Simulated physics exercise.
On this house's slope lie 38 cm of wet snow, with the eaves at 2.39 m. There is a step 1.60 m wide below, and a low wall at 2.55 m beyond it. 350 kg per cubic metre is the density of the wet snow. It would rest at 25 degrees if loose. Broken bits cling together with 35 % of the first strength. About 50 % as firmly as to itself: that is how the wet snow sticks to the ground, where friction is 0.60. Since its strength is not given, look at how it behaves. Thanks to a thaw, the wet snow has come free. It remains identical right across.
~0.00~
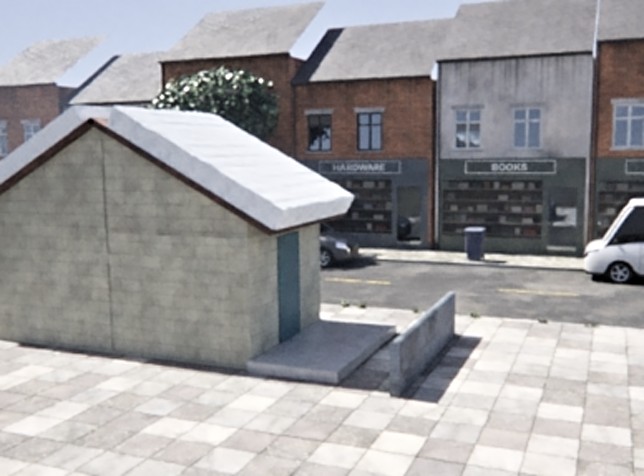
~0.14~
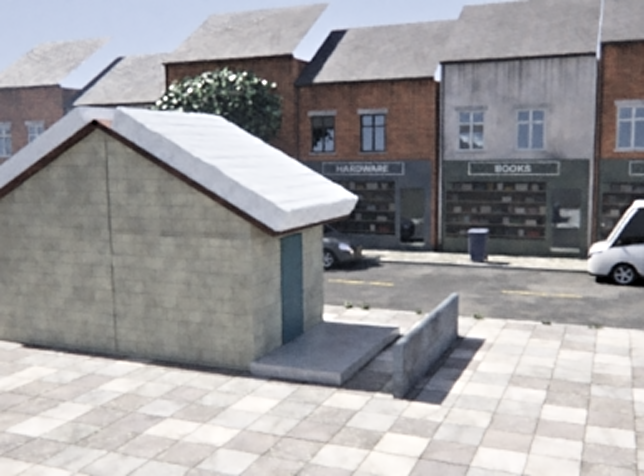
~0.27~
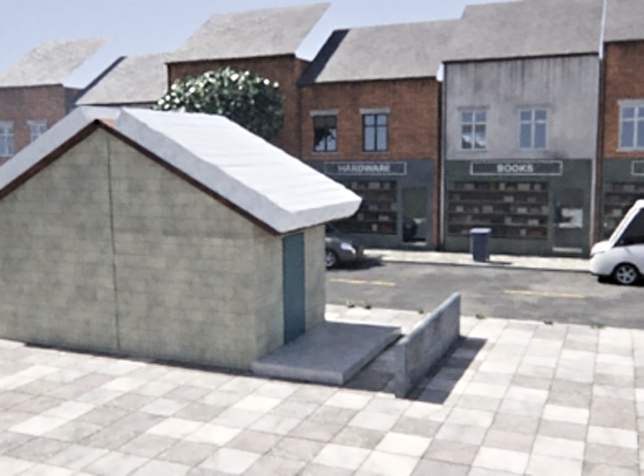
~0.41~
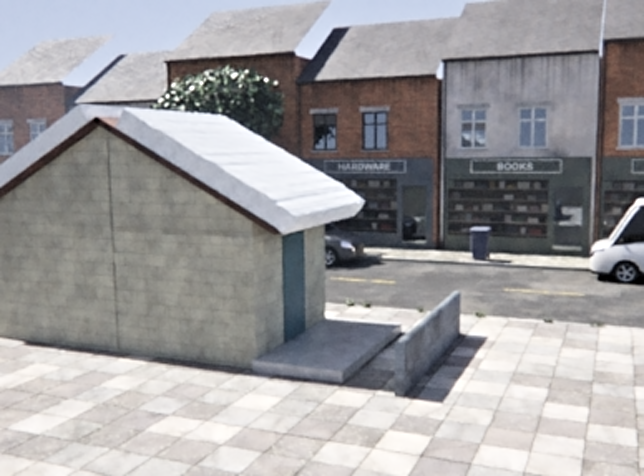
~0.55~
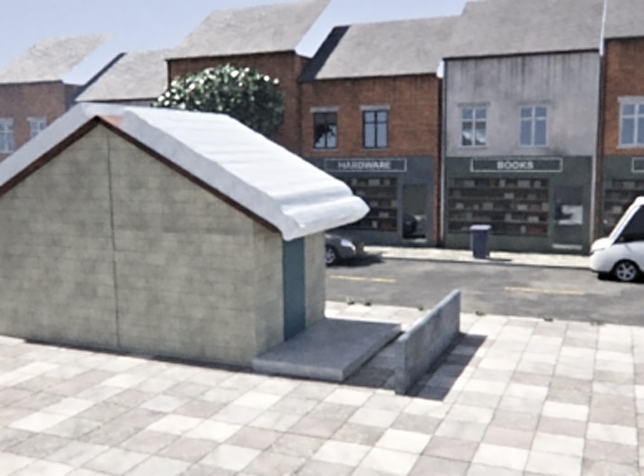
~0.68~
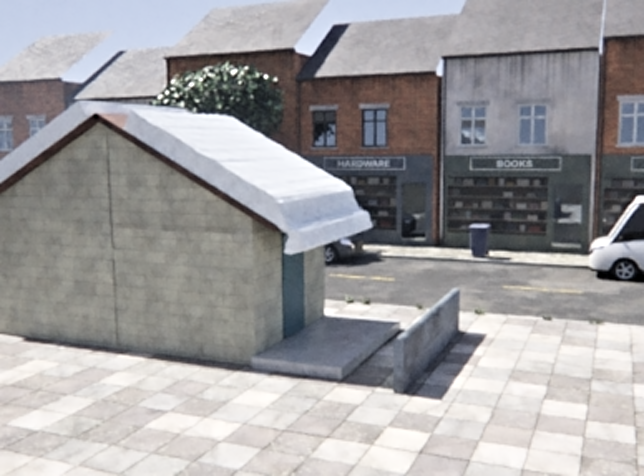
At the start, a smooth white layer of snow covers the sloping roof of a small block building beside a paved square, with shops across the road. The layer slides slowly down to the right, then its lower edge crumples and droops over the eaves above the step.
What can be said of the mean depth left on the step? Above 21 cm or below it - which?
Above 21 cm.
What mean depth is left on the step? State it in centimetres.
Average: Approx. 29 cm.
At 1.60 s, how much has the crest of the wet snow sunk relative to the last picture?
About 0.7 metres.
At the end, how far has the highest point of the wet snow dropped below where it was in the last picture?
Looks like something near 3.3 m to me.
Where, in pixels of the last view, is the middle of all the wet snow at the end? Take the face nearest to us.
About (356, 356).
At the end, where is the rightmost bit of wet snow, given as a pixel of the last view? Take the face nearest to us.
I'd point to around (486, 397).
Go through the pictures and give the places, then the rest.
In the first frame, leading edge of the wet snow at (282, 212), 2 % of it past the eaves, in one piece.
In the second frame, leading edge of the wet snow at (286, 214), its middle shifted 1.2 cm, 3 % of it past the eaves, in one piece.
In the third frame, leading edge of the wet snow at (290, 216), its middle shifted 4.7 cm, 4 % of it past the eaves, in one piece.
In the fourth frame, leading edge of the wet snow at (294, 219), its middle shifted 11 cm, 6 % of it past the eaves, in one piece.
In the fifth frame, leading edge of the wet snow at (299, 227), its middle shifted 20 cm, 8 % of it past the eaves, cracking.
In the sixth frame, leading edge of the wet snow at (303, 250), its middle shifted 31 cm, 11 % of it past the eaves, cracking.
After 1.10 s, 87 % of the snow is still up on the roof and 13 % is falling or down.
After 1.60 s, 67 % of the snow is still up on the roof and 33 % is falling or down.
After 2.10 s, 37 % of the snow is still up on the roof and 63 % is falling or down.
After 2.60 s, none of the snow is still up on the roof and all is falling or down.
After 3.90 s, at the end, none of the snow is still up on the roof and the snow on the step is 29 cm deep on average.
